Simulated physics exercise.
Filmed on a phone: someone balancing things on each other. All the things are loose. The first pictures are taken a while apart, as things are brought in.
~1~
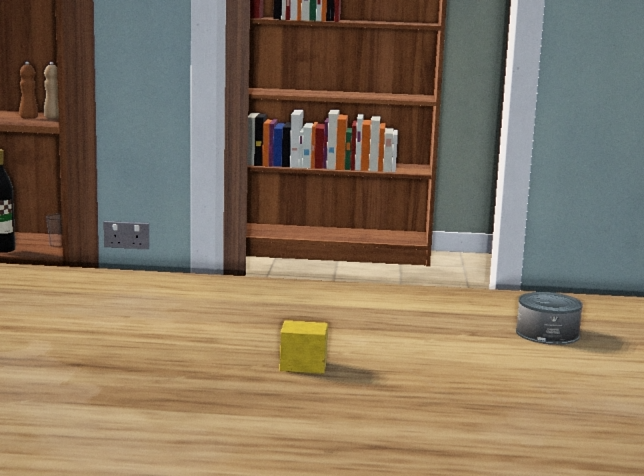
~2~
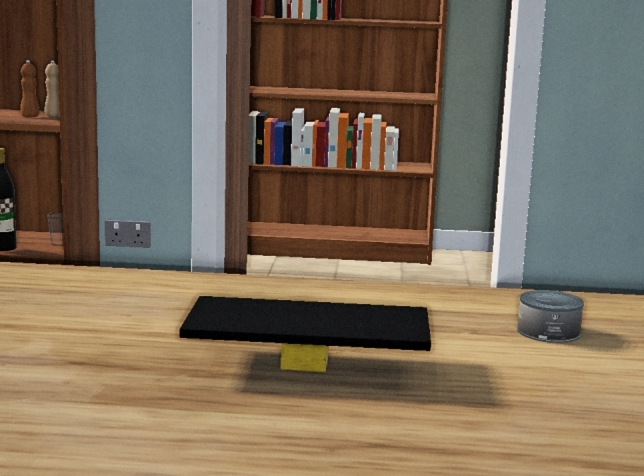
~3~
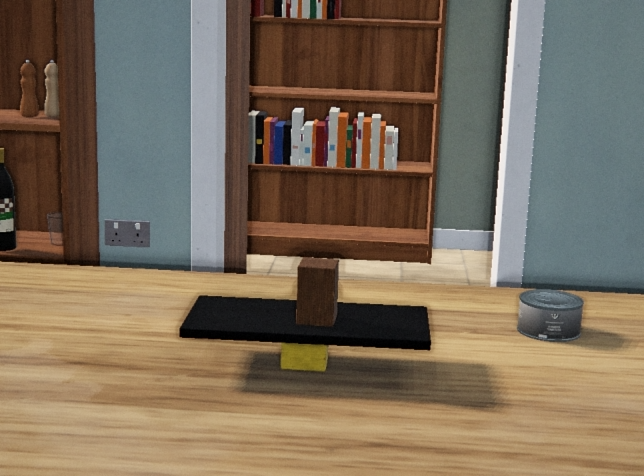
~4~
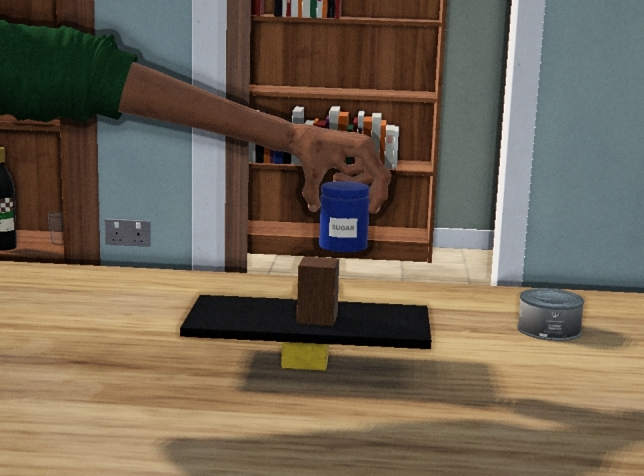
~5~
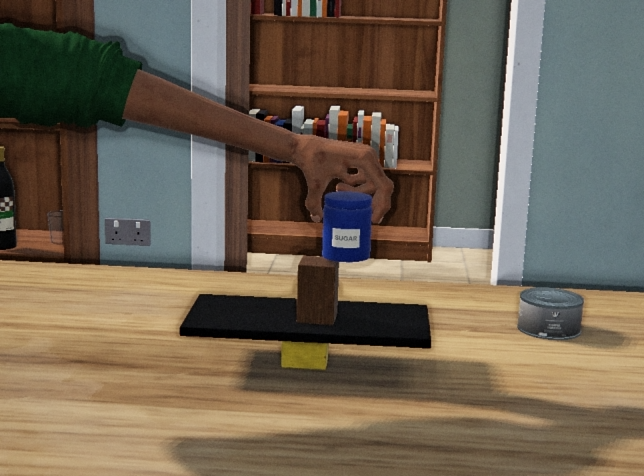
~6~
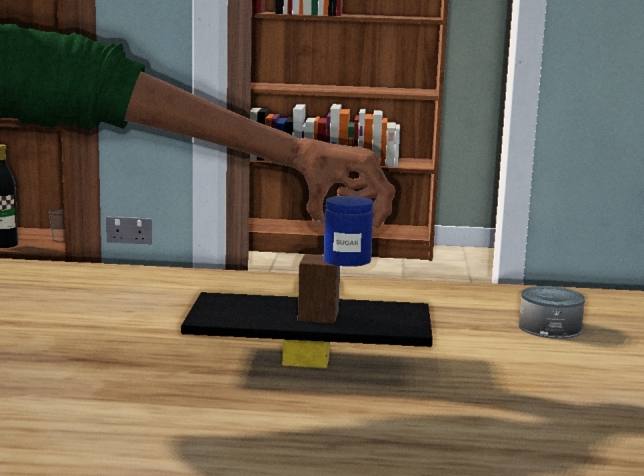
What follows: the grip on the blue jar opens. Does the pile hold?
In the end the pile gives way.
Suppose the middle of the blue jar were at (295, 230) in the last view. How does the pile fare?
Then it comes apart.
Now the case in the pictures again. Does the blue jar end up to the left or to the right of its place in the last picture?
It goes to the right.
Then, 0.40 s on from there, blue jar now fallen; black board turned 9° from how it was put; brown block turned 6° from how it was put.
Then, 0.50 s on from there, brown block turned 27° from how it was put; black board turned 25° from how it was put.
In the end, fallen, blue jar; toppled in the pile, brown block; left askew, black board; the other 2 unmoved. At the end, from the last picture's camera, blue jar near (398, 326). The pile loses its balance.
